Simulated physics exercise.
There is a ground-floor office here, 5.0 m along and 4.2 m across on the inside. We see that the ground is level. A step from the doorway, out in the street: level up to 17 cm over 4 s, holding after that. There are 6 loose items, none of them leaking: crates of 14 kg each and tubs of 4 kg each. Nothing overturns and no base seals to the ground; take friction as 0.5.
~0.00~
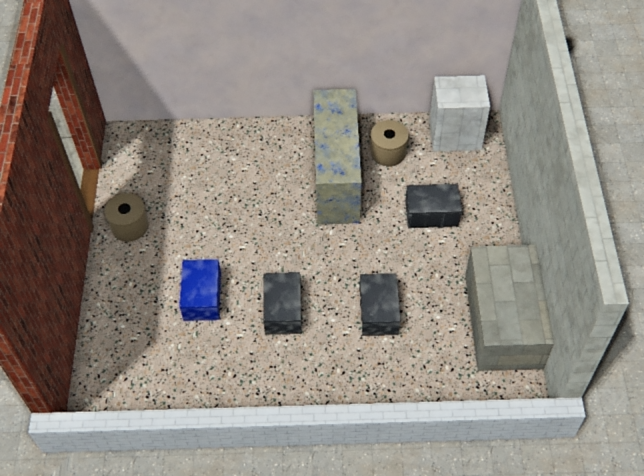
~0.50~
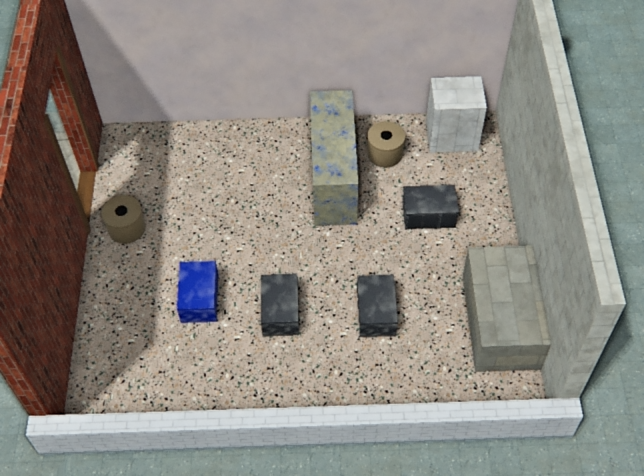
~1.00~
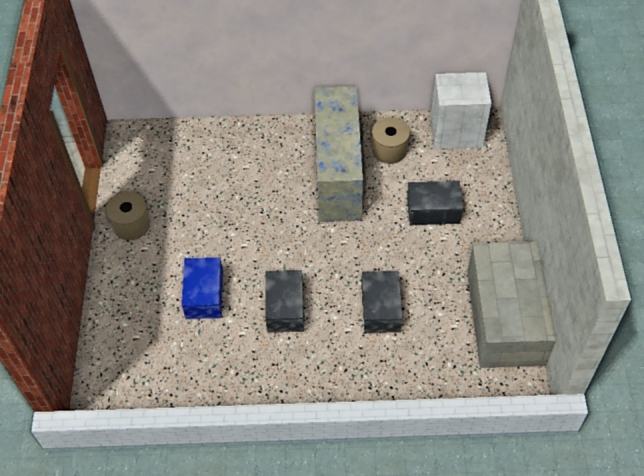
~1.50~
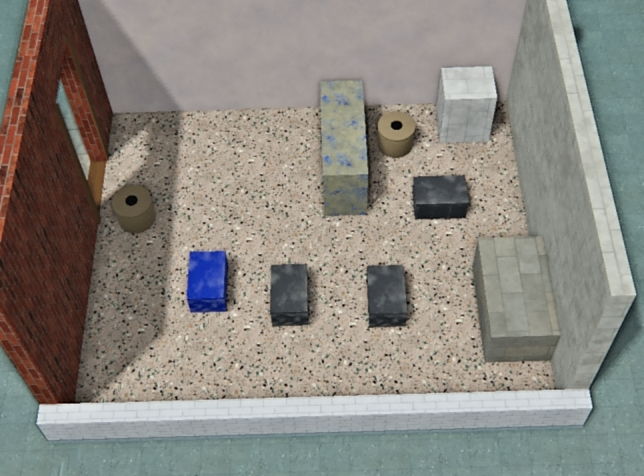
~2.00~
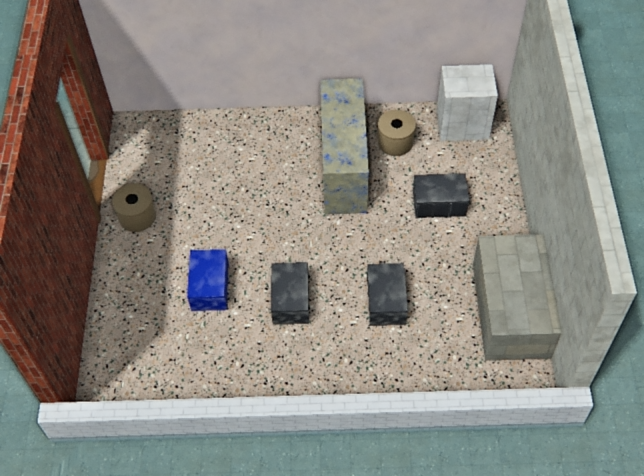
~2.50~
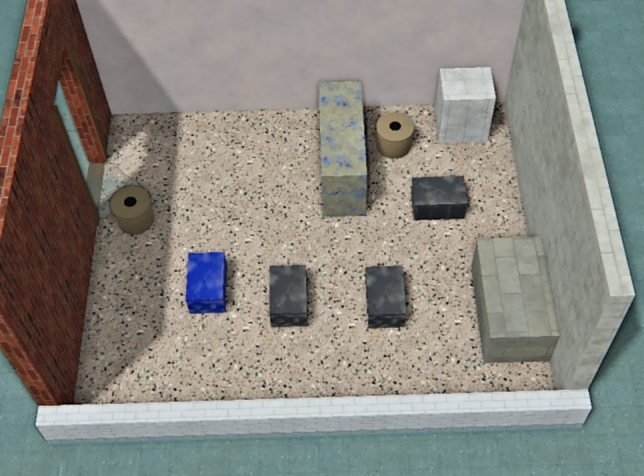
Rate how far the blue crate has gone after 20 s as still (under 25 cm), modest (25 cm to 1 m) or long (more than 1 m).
Still.
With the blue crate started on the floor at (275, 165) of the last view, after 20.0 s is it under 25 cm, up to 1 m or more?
By then it winds up well off.
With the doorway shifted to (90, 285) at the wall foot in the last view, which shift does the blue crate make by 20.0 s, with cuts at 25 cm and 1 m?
Blue crate: Goes a long way.
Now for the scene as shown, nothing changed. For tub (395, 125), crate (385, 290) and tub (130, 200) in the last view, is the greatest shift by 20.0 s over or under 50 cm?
Note - in order: Smaller; farther; farther.
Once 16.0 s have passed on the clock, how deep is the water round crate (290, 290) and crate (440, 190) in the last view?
Depth approx. 6 cm / 5 cm.
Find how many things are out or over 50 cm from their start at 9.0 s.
The number comes to 1.
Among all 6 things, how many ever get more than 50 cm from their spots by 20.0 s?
It works out to 4.
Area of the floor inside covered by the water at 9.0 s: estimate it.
Wet area: Approx. 16 m2.
After 4.0 s the blue crate is near (205, 275), 0.0 m from its start, aground; 0 afloat.
After 9.0 s the blue crate is near (205, 275), 0.0 m from its start, aground; 0 afloat.
After 16.0 s the blue crate is near (205, 275), 0.0 m from its start, aground; 3 afloat.
After 20.0 s the blue crate is near (205, 275), 0.0 m from its start, aground; 5 afloat.
